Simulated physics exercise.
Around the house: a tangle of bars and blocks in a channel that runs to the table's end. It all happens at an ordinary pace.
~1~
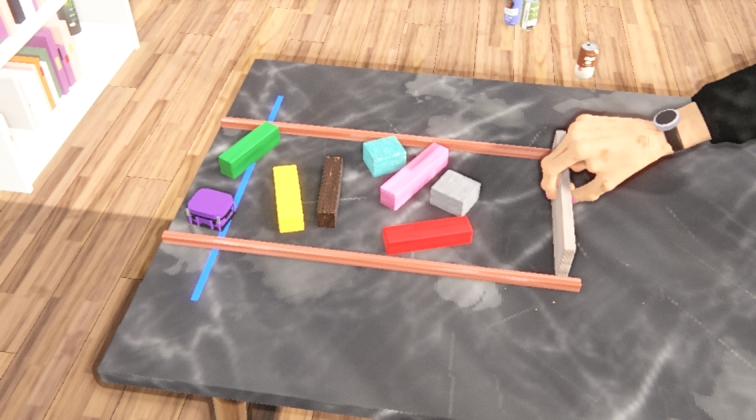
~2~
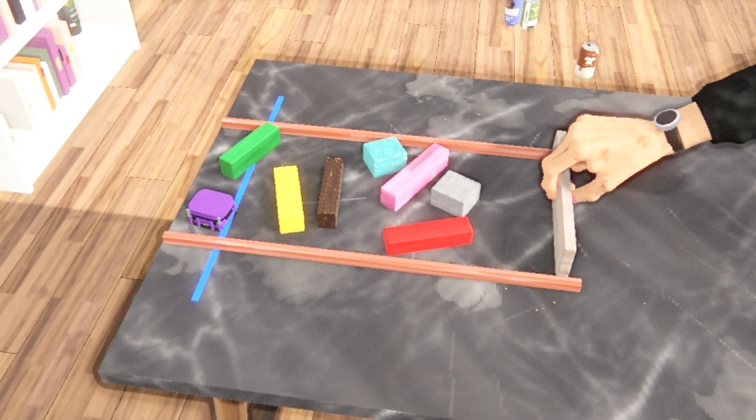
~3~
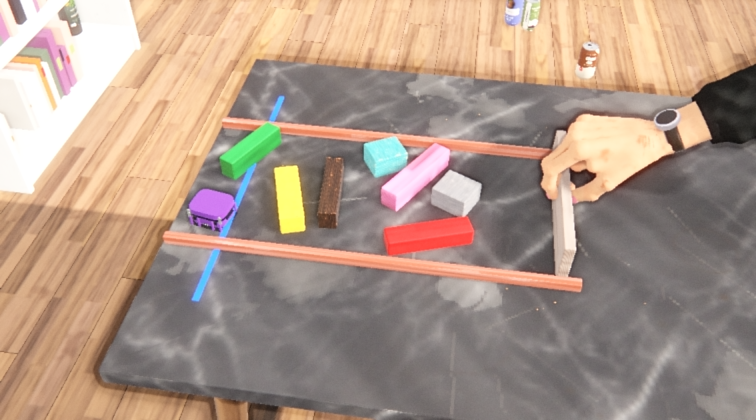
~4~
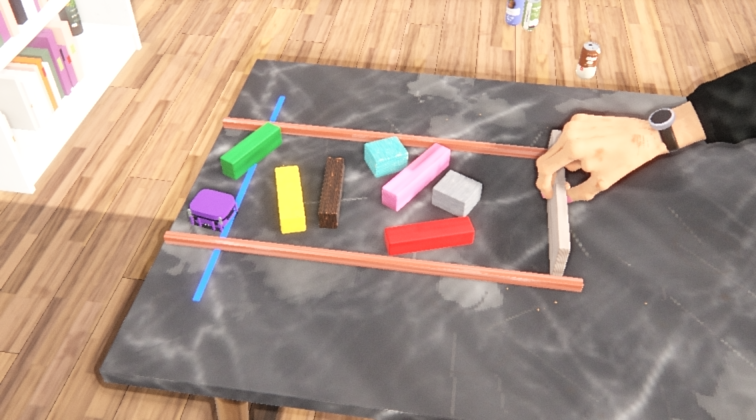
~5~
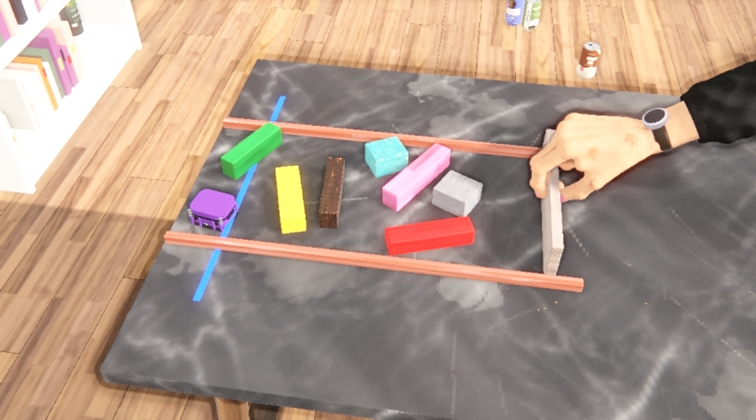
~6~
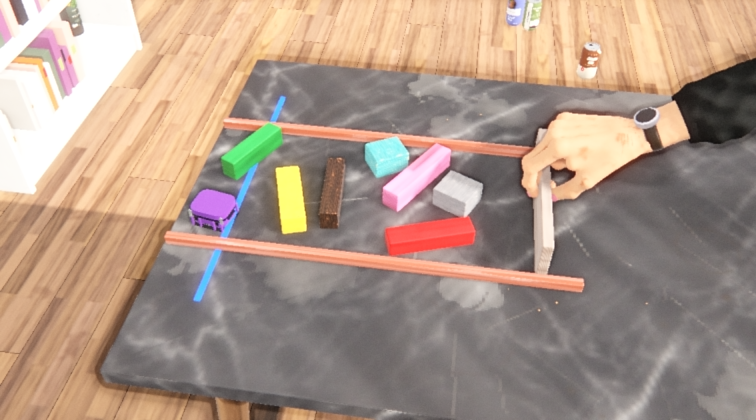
A hand wearing a dark watch grips a pale board at the right end of a channel between two reddish rails on a dark marbled table, seen from above in a wood-floored room. Between the rails lie red, grey, pink, turquoise, brown and yellow pieces, with a green bar and purple case by blue tape at left. The hand holds almost still, then slides the board slightly left, while the pieces and view stay practically unchanged.
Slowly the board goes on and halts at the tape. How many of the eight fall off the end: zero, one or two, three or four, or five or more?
Here the number that fall off is three or four.
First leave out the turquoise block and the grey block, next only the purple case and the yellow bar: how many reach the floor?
First 1, then 2.
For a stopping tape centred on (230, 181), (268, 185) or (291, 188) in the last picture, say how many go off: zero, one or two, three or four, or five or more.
The falls would be five or more; three to four; zero.
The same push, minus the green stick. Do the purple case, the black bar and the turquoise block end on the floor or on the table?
The purple case goes over, the black bar drops off, the turquoise block is kept.
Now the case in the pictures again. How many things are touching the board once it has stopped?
That makes 3.
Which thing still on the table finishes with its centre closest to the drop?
The turquoise block ends nearest.
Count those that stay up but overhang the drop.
That would be 3.
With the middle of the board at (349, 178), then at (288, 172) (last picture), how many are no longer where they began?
First 6, then 8.
Soon after, none off yet; purple case at rest near (214, 211); green stick at rest near (253, 151); yellow bar at rest near (291, 199).
After that, none off yet; purple case at rest near (214, 211); green stick at rest near (253, 151); yellow bar displaced a little near (272, 198).
And then, none off yet; purple case displaced about its own width near (169, 214); green stick displaced a little near (223, 141); yellow bar displaced about its own width near (197, 190).
In the end, the number that fall off is three or four; gone, black bar, yellow bar, green stick and purple case.
